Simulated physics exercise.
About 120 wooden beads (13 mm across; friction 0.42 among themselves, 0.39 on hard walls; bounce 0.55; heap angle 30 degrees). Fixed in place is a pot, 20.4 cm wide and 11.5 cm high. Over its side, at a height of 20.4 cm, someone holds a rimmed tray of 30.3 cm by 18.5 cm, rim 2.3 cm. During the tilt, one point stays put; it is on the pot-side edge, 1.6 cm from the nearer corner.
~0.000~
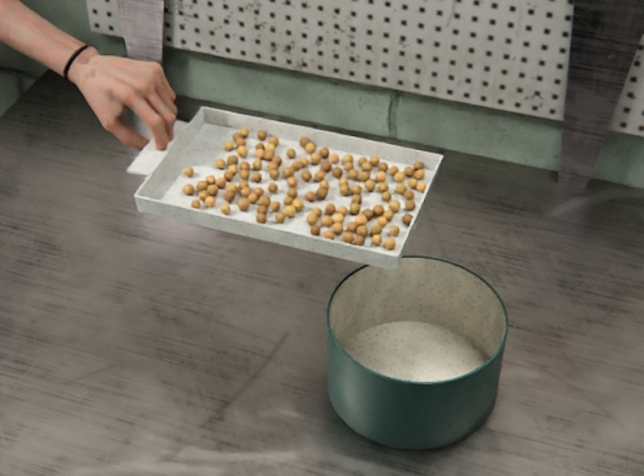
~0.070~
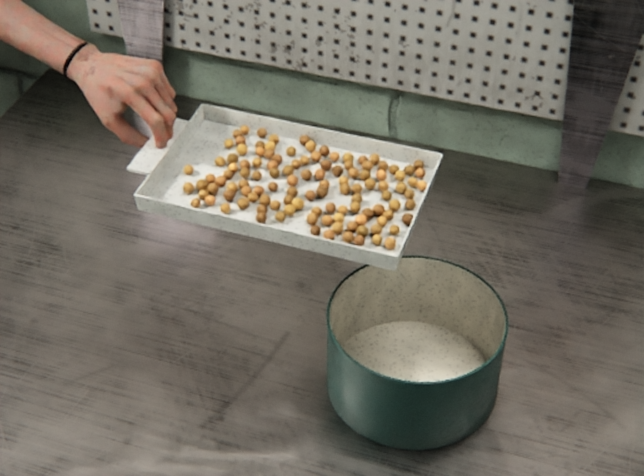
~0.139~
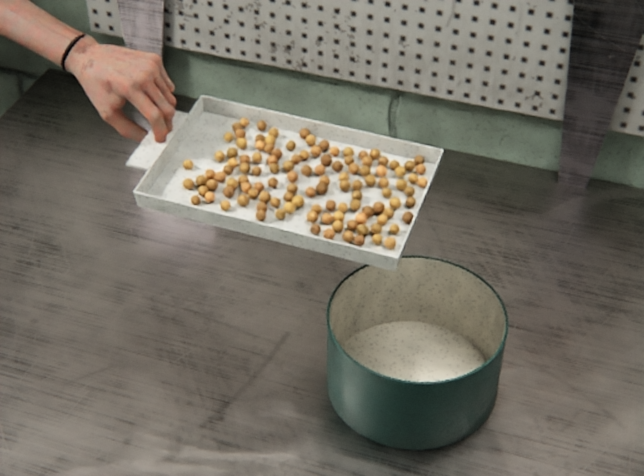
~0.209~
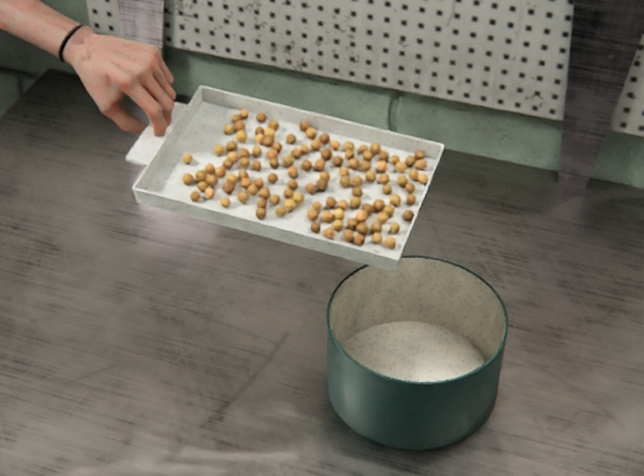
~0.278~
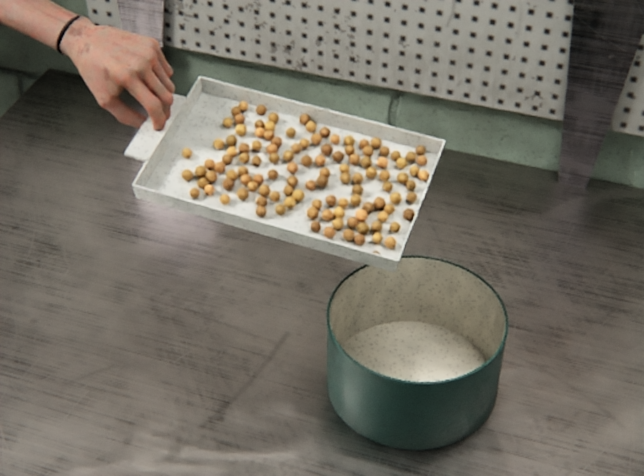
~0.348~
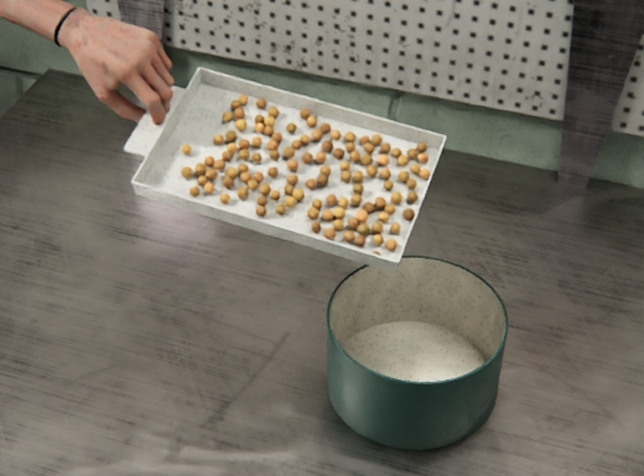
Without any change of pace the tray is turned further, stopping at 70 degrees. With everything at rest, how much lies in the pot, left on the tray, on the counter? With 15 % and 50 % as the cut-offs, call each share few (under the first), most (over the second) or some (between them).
My estimate: Pot: Few, tray: Most, counter: Few.
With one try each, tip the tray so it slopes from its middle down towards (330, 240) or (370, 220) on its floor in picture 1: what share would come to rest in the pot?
Around 0 % for the first direction, around 0 % for the second.
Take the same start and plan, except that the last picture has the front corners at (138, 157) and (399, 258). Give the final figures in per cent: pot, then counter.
Pot: 0, counter: 0.
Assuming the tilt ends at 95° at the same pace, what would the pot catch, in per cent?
Around 45 %, I reckon.
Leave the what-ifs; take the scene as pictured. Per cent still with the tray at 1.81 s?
Reading: Approx. 100%.
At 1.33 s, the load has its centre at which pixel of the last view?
Around (327, 199).
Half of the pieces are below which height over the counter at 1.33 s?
About 28 cm.
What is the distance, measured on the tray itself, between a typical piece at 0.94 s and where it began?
By then it sits near 5 cm from where it began.
After 0.94 s, tilt 40 degrees; the tray holds 100 %, the pot 0 %.
Then, at 1.33 s, tilt 58 degrees; the tray holds 100 %, the pot 0 %.
After 1.81 s, tilt 70 degrees; the tray holds 100 %, the pot 0 %.
In the end, at 2.2 s, pot 0 %, tray 100 %, counter 0 %.
